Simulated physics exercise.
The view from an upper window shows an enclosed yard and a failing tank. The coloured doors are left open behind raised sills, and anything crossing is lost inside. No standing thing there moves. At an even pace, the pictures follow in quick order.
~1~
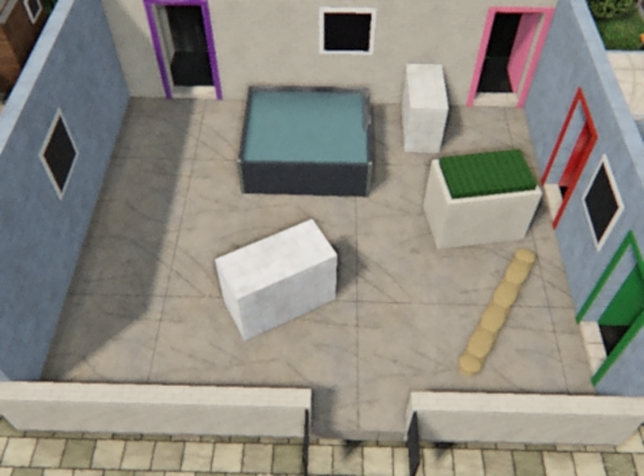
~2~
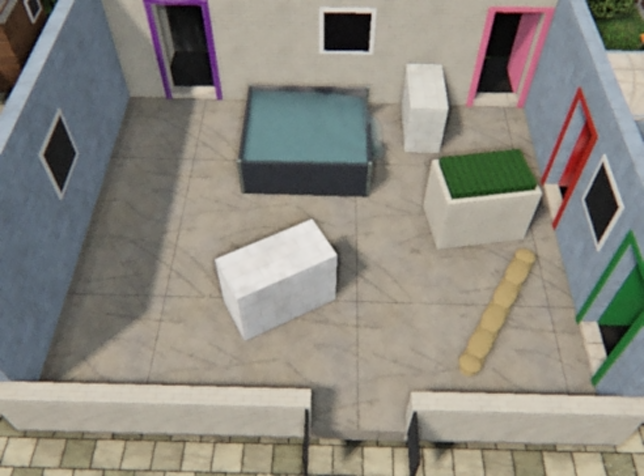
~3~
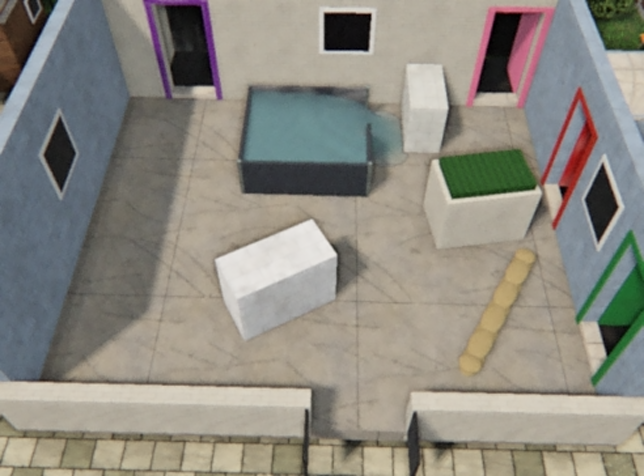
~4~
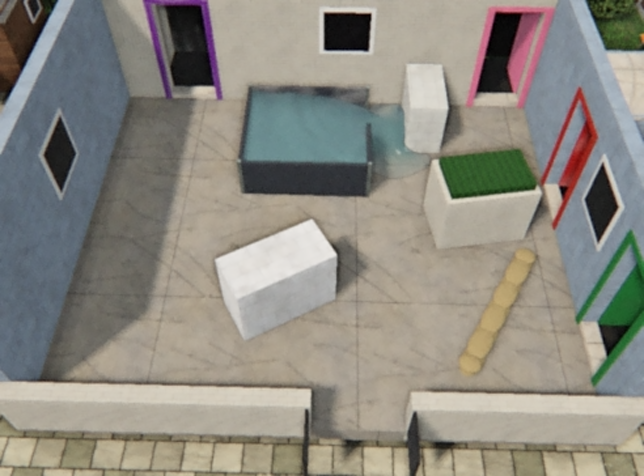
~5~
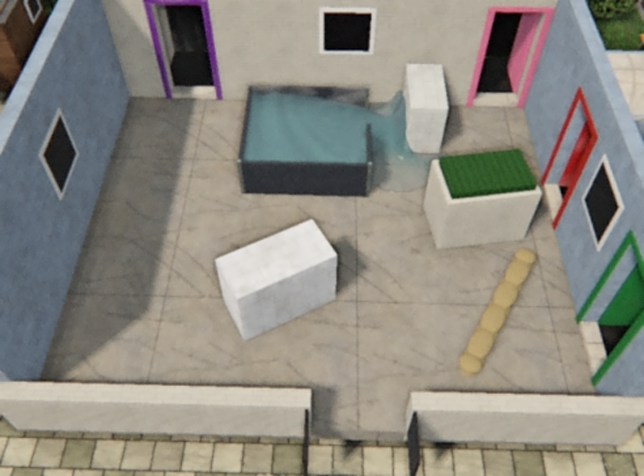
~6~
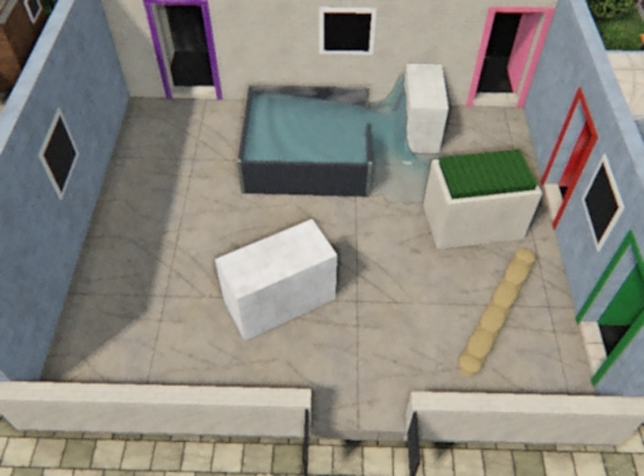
Water in the dark tank sat still at first, then poured out through a gap in its right side, spread across the paved yard and splashed against the tall white block beside it.
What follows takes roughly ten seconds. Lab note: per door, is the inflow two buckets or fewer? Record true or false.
Green door true; pink door true; red door false; purple door true.
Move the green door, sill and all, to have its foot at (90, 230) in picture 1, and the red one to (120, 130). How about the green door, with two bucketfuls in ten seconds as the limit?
Result for green door: It ends up below.
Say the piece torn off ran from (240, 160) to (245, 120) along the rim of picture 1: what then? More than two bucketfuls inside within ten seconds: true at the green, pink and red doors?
Green door: Below the limit; pink door: Below the limit; red door: Below the limit.
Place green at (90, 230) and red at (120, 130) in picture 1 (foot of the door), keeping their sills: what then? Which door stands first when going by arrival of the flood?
The one in pink.
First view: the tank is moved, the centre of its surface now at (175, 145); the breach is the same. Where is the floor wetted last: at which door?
Note: The green one.
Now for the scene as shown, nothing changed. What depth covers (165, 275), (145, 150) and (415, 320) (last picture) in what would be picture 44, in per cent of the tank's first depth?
Respectively 2, 10 and 4 per cent.
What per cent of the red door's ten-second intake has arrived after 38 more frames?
My estimate: Close to 70 per cent.
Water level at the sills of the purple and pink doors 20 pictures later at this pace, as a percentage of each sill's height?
In order: Roughly 80 % and 20 %.
A moment on, water covers 15 % of the floor; the green door not reached, the pink door wet at the sill, nothing in, the red door wet at the sill, nothing in, the purple door not reached.
Next, water covers 30 % of the floor; the green door not reached, the pink door wet at the sill, nothing in, the red door under two buckets in, the purple door wet at the sill, nothing in.
Then, water covers 45 % of the floor; the green door not reached, the pink door wet at the sill, nothing in, the red door over two buckets in, the purple door wet at the sill, nothing in.
Later, water covers 80 % of the floor; the green door wet at the sill, nothing in, the pink door wet at the sill, nothing in, the red door far over two buckets in, the purple door wet at the sill, nothing in.
In the end, water covers 95 % of the floor; the green door under two buckets in, the pink door wet at the sill, nothing in, the red door far over two buckets in, the purple door wet at the sill, nothing in.
